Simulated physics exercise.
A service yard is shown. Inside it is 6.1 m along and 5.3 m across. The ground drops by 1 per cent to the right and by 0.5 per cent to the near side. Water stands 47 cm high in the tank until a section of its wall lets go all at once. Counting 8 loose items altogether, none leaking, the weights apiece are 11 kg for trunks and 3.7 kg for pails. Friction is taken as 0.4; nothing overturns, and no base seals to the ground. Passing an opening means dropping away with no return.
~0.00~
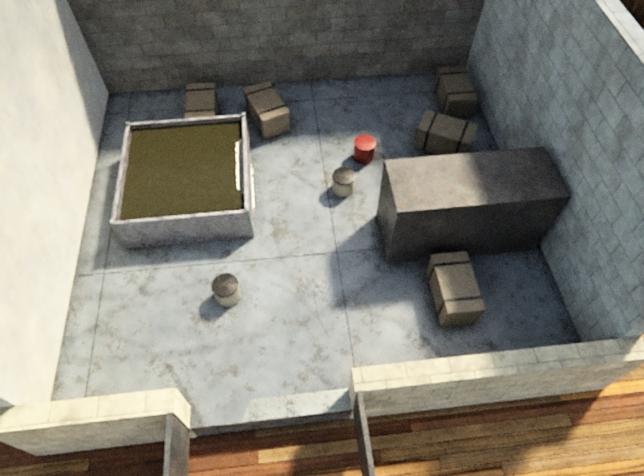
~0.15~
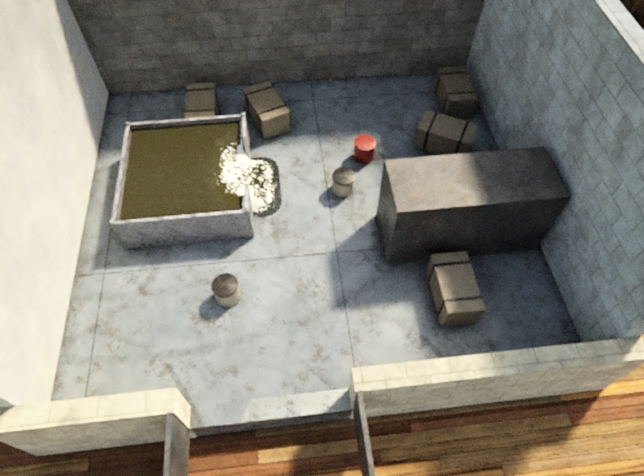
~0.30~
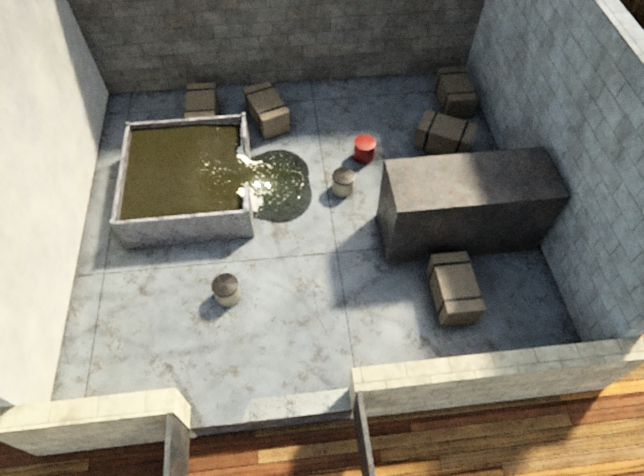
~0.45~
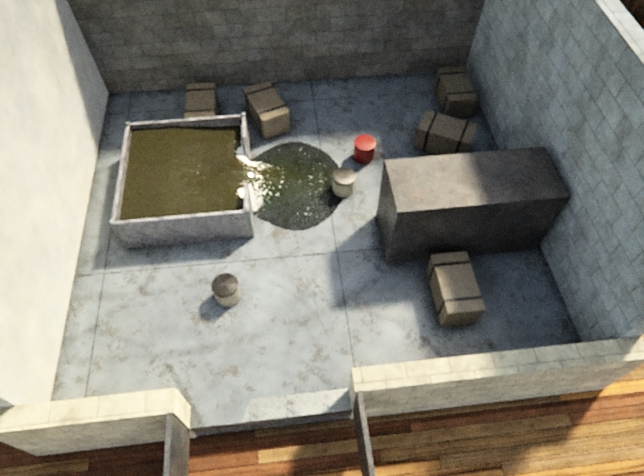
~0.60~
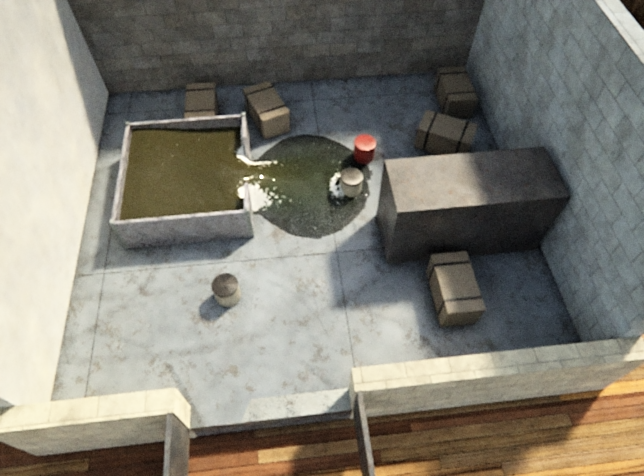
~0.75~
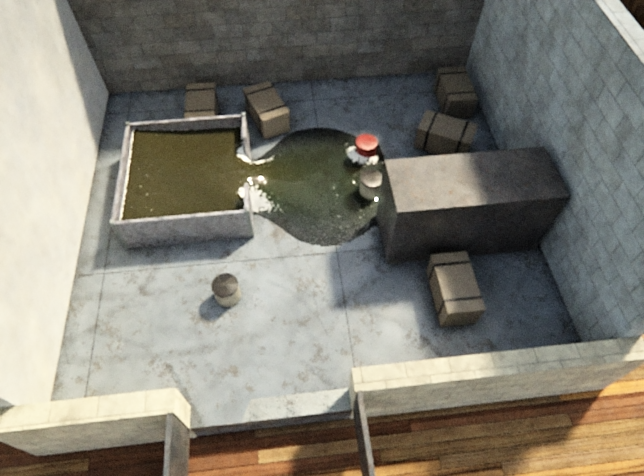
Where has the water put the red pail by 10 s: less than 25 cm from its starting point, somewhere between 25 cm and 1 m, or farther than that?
Farther than 1 m away.
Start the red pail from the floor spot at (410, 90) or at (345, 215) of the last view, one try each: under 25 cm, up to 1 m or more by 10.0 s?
Spot one - it is swept away; spot two - it is swept away.
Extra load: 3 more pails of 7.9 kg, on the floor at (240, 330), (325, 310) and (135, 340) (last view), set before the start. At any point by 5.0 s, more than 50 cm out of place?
In order: Below it, below it, below it.
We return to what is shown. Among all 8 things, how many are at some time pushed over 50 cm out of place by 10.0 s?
It works out to 6.
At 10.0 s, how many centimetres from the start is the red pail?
Roughly 300 cm.
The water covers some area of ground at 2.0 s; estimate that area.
Close to 15 m2, I'd say.
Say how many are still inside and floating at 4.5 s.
Count at that moment: 4.
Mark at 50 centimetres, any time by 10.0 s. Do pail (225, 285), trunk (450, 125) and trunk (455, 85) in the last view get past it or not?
First one stayed inside, second one went too far, third one went too far.
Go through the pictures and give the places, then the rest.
In the first frame, the red pail at (365, 142) rests on the ground; 2.6 m2 under water; 0 of 8 have shifted.
In the second frame, the red pail at (365, 142) rests on the ground; 3.1 m2 under water; 0 of 8 have shifted.
In the third frame, the red pail at (365, 142), on the bottom; water covers 3.6 m2; 0 of 8 have shifted.
In the fourth frame, the red pail at (365, 142) rests on the ground; 4.3 m2 under water; 0 of 8 have shifted.
In the fifth frame, the red pail at (365, 142), on the bottom; 5.0 m2 under water; 1 of 8 have shifted.
In the sixth frame, the red pail at (367, 142) rests on the ground; water covers 5.8 m2; 1 of 8 have shifted.
After 2.0 s the red pail is near (444, 86), 1.8 m from its start, afloat; 0 of 8 are out; 2 afloat.
After 4.5 s the red pail is near (378, 64), 1.8 m from its start, afloat; 0 of 8 are out; 4 afloat.
After 7.0 s the red pail is near (282, 75), 2.0 m from its start, afloat; 0 of 8 are out; 5 afloat.
After 10.0 s the red pail is near (192, 82), 3.0 m from its start, aground; 0 of 8 are out; 5 afloat.
